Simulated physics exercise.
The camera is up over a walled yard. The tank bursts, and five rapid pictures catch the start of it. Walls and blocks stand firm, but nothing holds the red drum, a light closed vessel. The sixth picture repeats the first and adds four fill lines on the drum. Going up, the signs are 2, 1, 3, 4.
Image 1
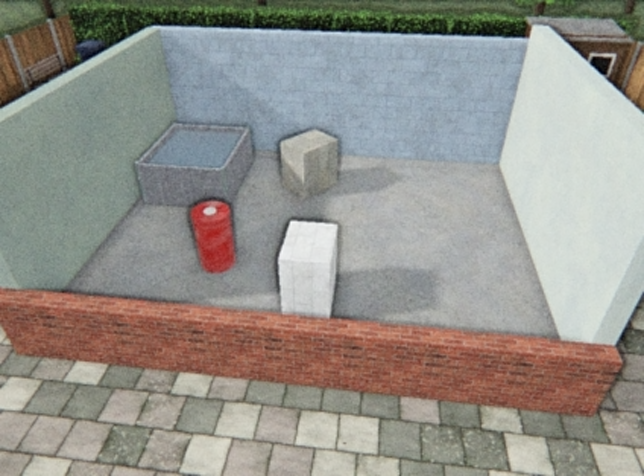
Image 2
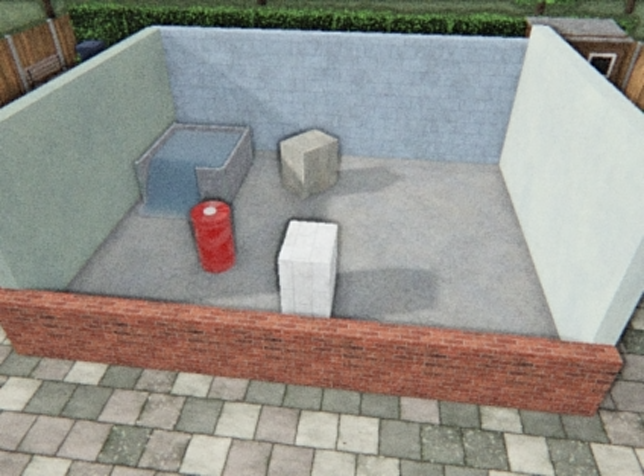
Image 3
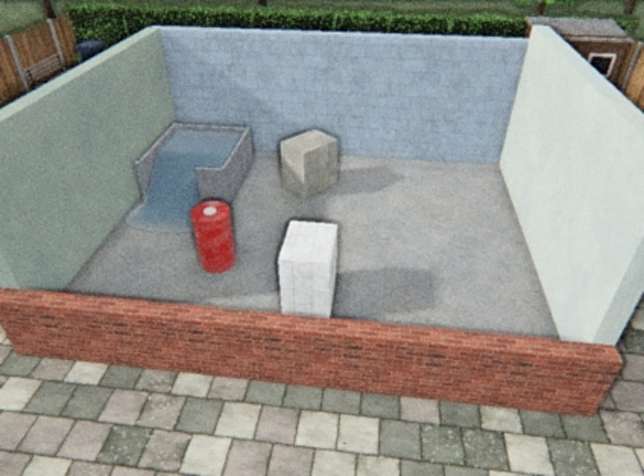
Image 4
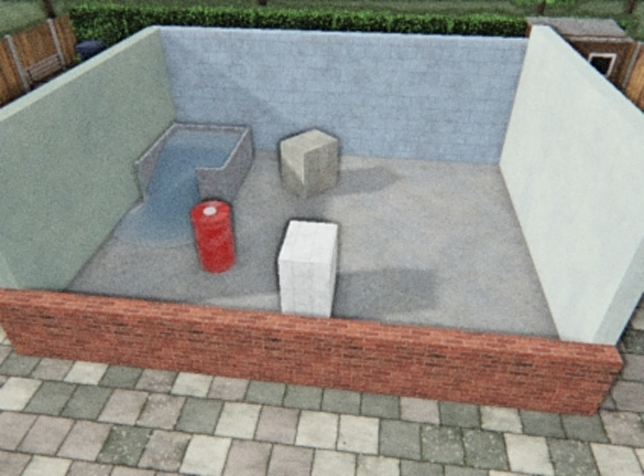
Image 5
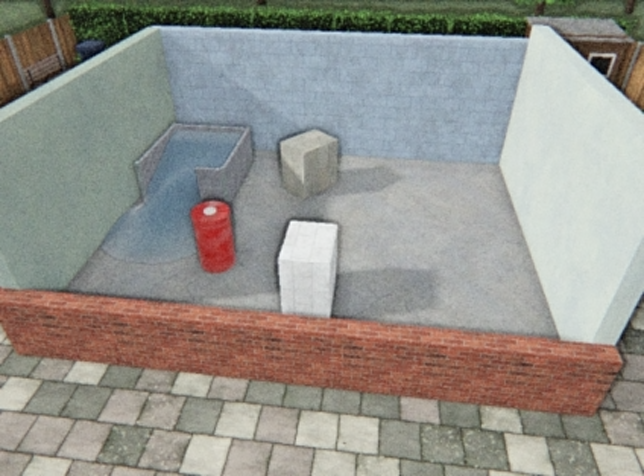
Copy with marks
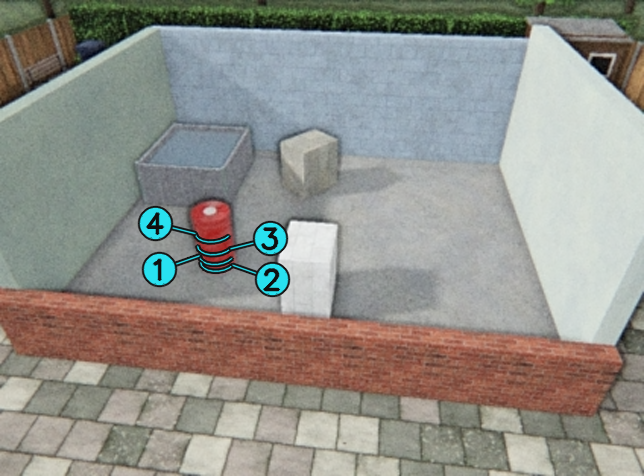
In a walled yard with a red drum, a white block and a grey block, the front of a full tank opened, and water poured out and spread across the ground behind and left of the drum.
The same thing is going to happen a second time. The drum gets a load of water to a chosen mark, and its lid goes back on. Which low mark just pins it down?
It is 1.
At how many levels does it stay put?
Three.
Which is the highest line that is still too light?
2 it is.
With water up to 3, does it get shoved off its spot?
No, not at all.
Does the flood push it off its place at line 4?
No, that is safe.
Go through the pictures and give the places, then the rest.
Lid of the red drum at (210, 211); tank full, its middle at (197, 149).
Water covers 1 % of the ground and is seen nearest the drum at (201, 213).
Water covers 3 % of the ground and is seen nearest the drum at (199, 225).
Water covers 5 % of the ground and is seen nearest the drum at (201, 236).
Lid of the red drum at (210, 211); water covers 7 % of the ground and is seen nearest the drum at (200, 246).
On the marked copy, 1 at (211, 264); 2 at (213, 271); 3 at (210, 254); 4 at (208, 241); from the bottom up 2, 1, 3, 4.
With 1, it does not move.
With 2, it is pushed about twice its own width away.
With 3, it does not move.
With 4, it does not move.
